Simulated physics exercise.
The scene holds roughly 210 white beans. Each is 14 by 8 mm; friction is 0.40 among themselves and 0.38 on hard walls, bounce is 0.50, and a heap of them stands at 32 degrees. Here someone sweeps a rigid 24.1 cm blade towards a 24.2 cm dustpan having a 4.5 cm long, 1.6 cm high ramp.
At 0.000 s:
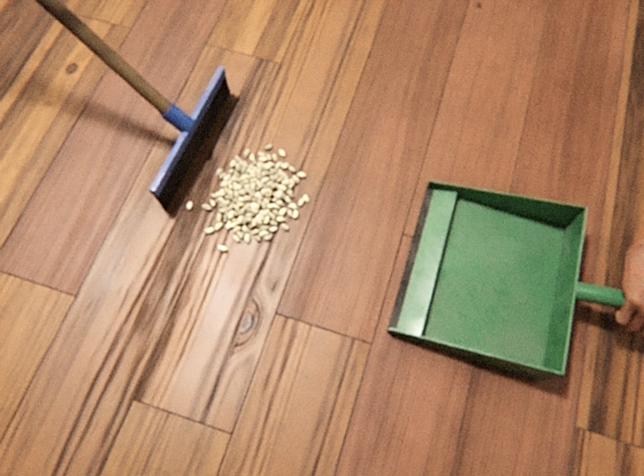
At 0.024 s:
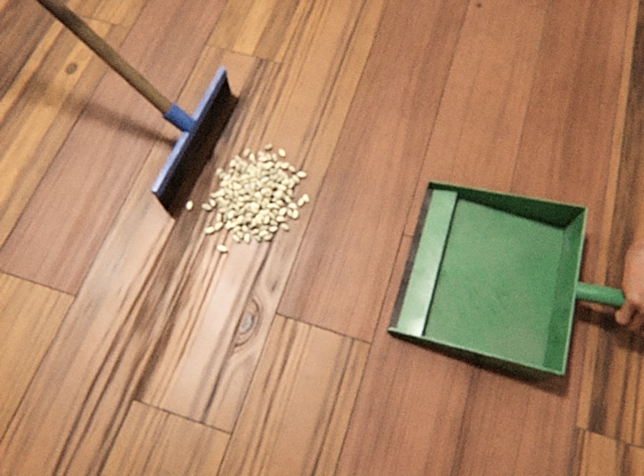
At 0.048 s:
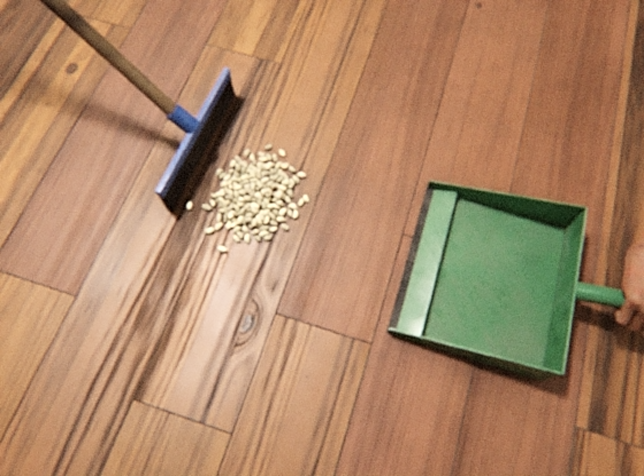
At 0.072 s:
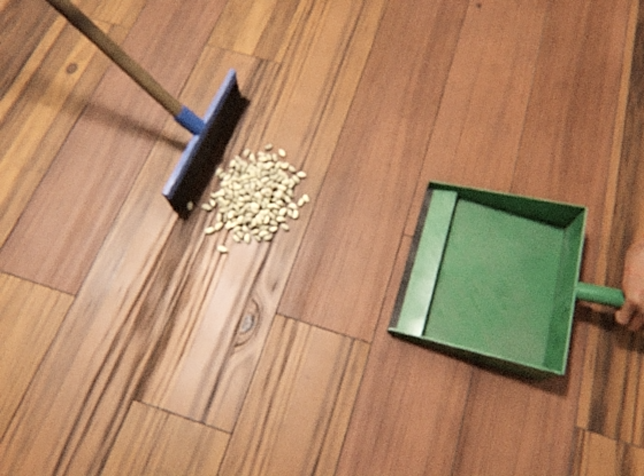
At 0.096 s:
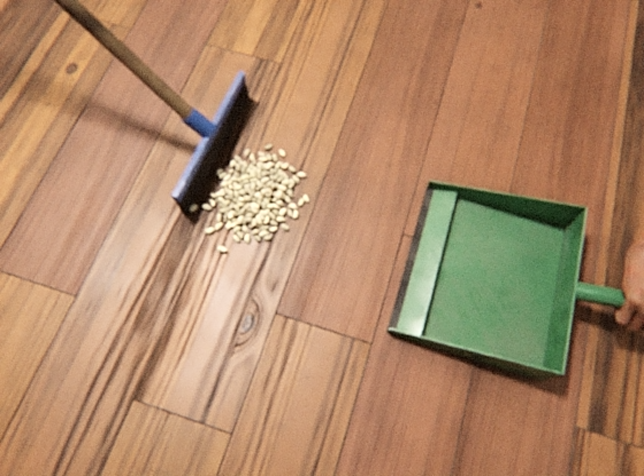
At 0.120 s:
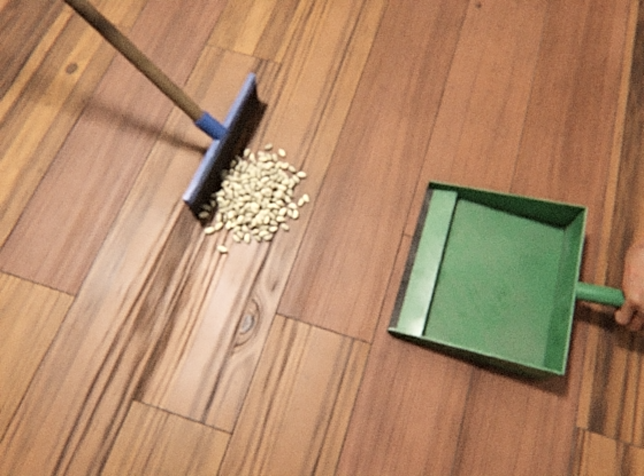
At the start, a blue broom-like blade on a wooden handle sits left of a small heap of white beans on a wood floor, while a hand holds a green dustpan at right. The blade slides a short way rightward until it meets the heap's left edge, and the beans and dustpan barely move.
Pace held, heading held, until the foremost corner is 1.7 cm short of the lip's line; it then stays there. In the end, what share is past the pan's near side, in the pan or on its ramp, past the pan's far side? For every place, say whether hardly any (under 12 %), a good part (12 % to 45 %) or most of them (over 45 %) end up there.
Near side: You'll see just a dash of it there. Pan: You'll see a middling helping of it there. Far side: You'll see just a dash of it there.
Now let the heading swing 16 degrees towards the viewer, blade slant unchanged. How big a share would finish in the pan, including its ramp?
Result: Close to 45 %, ramp counted.
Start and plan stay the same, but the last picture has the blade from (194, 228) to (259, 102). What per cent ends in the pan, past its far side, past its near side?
Per cent by place - pan 45, far side 5, near side 20.
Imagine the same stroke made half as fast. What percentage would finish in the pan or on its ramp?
About 30 per cent.
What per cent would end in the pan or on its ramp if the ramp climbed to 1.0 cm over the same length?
That would give something like 40 per cent.
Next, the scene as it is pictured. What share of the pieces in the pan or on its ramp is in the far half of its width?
Some 80 per cent.
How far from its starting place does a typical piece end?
Median: Approx. 26 cm.
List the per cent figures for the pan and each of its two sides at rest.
Near: 5; pan: 35; far: 5 (percent).
After 0.32 s, middle of the blade 17 cm from the lip; 0 % over the lip, far side 5 %, near side 0 %.
Then, at 0.46 s, middle of the blade 7 cm from the lip; 0 % over the lip, far side 5 %, near side 0 %.
After 0.72 s, middle of the blade 2 cm from the lip; 35 % over the lip, far side 5 %, near side 5 %.
In the end, at 2.5 s, near side 5 %, pan 35 %, far side 5 %, in front of the lip or behind the blade 55 %.
